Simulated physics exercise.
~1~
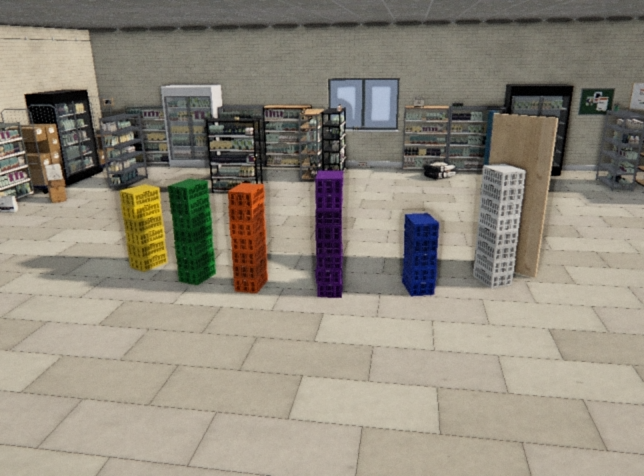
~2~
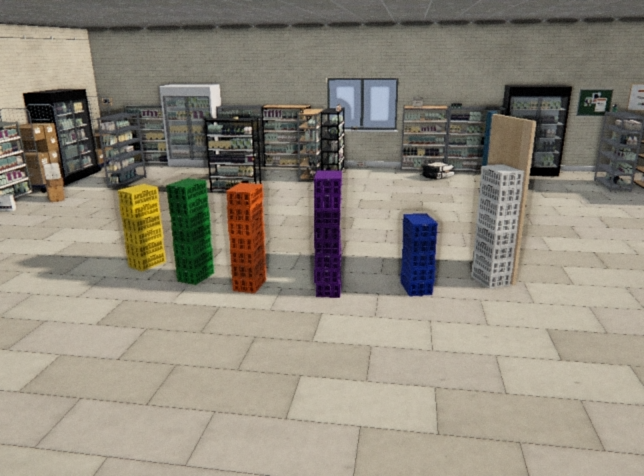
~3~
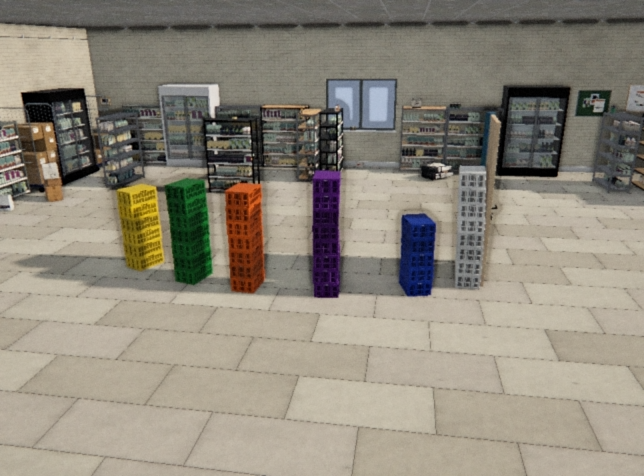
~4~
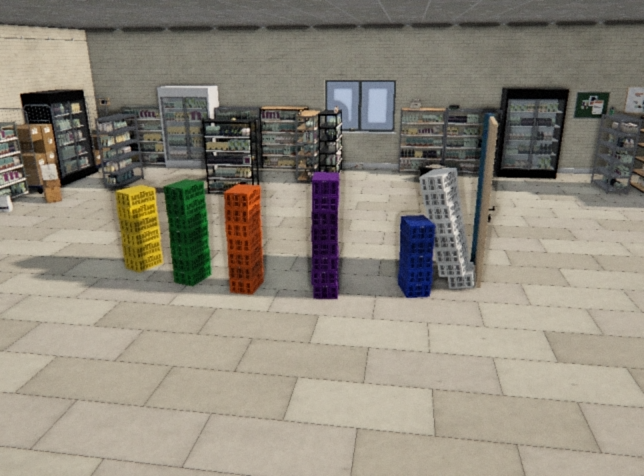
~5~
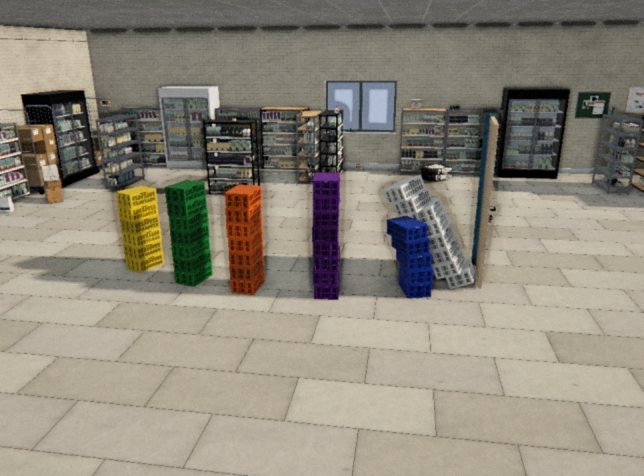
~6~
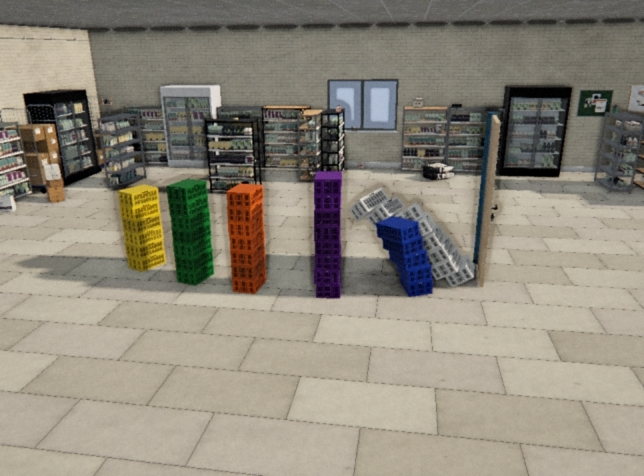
Door swinging into a column of white crates, which leans left against the shorter blue stack, tilting it, other coloured stacks standing still.
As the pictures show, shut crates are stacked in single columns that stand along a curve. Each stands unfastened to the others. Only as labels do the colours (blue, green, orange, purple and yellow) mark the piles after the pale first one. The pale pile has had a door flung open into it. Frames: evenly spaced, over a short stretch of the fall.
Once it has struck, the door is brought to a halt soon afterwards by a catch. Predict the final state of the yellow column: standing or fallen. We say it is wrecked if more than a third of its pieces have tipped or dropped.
Standing.
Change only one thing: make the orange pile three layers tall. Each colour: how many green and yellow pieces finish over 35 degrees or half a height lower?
Colour by colour, the counts come to green 0 and yellow 0.
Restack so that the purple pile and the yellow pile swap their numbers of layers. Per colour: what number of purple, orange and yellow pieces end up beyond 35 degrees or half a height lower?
Down at the end: Purple 0, orange 0, yellow 0.
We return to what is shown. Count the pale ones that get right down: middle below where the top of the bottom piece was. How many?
Of the pale pieces, the number is 6.
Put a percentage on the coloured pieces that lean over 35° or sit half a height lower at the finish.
My estimate is about 10 per cent.
Soon, 8 of the pale pile down; none of the 6 yellow crates down (0 of 33 in all colours); top yellow crate unmoved; top blue crate tipped clearly, a little lower.
A while on, 8 of the pale pile down; none of the 6 yellow crates down (4 of 33 in all colours); top yellow crate unmoved; top blue crate on its side.
Finally, 8 of the pale pile down; none of the 6 yellow crates down (4 of 33 in all colours); top yellow crate unmoved; top blue crate on its side. Seen by the last camera, middles, top yellow crate near (139, 196), top blue crate near (360, 303).
